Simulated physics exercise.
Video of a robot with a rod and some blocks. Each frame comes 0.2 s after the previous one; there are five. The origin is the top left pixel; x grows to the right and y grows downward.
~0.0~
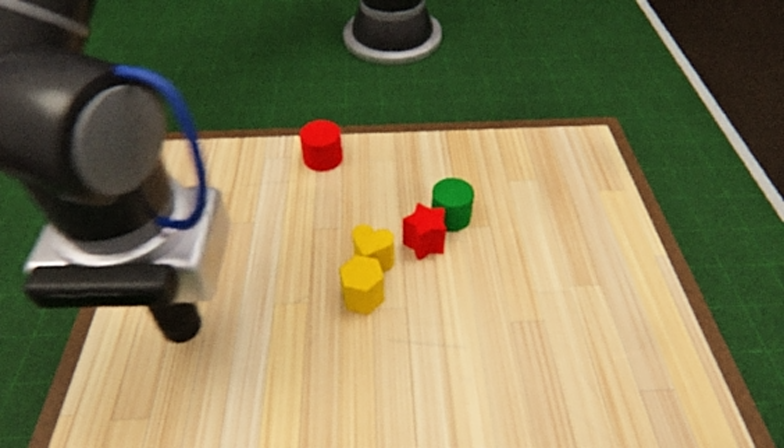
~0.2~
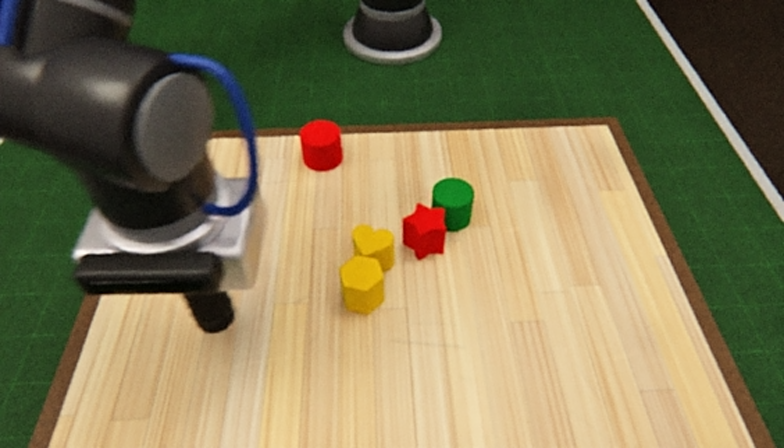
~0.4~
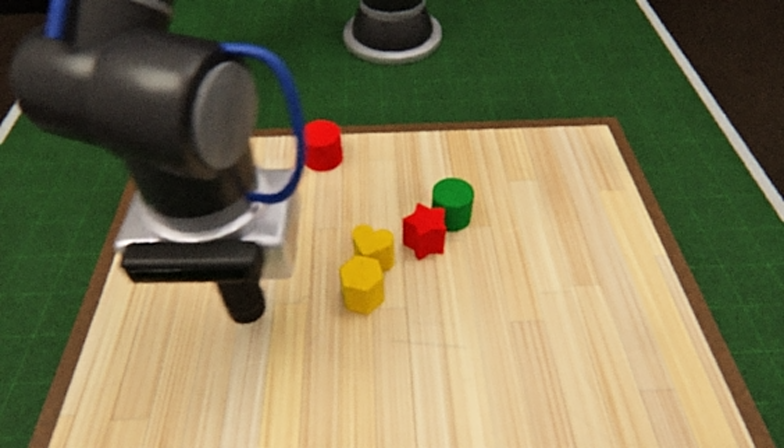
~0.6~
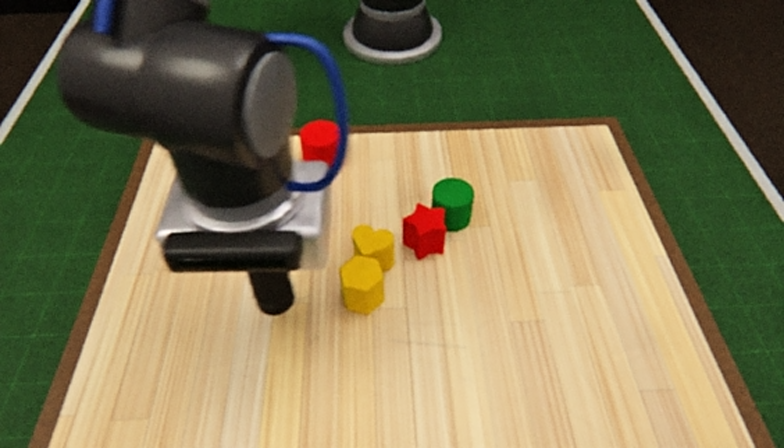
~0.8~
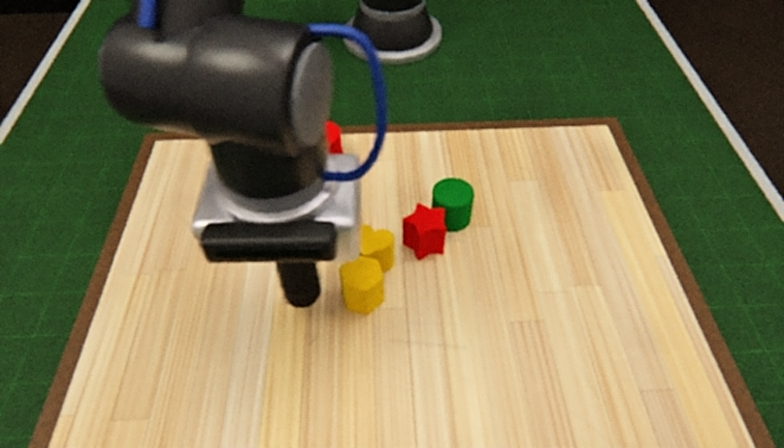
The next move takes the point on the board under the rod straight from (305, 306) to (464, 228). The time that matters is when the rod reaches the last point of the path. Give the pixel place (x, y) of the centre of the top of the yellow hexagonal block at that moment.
I'd say the yellow hexagonal block ends with its top centre at (403, 269).
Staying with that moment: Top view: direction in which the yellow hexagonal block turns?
Spins clockwise.
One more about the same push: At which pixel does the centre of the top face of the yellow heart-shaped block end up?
It should be at about (405, 202).
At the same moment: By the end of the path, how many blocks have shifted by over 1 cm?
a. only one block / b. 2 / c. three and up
That would be c.
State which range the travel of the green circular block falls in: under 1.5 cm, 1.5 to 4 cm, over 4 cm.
The green circular block ends up quite far away, over 4 cm.
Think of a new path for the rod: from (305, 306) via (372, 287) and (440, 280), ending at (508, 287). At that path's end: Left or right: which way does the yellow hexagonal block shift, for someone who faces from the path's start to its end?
Off to the right side.
What follows on the original path. One third of the way, rod at (361, 265); yellow hexagonal block at (395, 269), turned 55° clockwise; yellow heart-shaped block at (382, 232), turned 30° anticlockwise.
Two thirds of the way, rod at (415, 239); yellow hexagonal block at (403, 269), turned 75° clockwise; yellow heart-shaped block at (403, 204), turned 75° anticlockwise; red star block at (439, 203), turned 30° clockwise; green circular block at (465, 185).
At the end, rod at (466, 215); yellow hexagonal block at (403, 269), turned 75° clockwise; yellow heart-shaped block at (405, 202), turned 95° anticlockwise; red star block at (468, 179), turned 25° clockwise; green circular block at (490, 161).
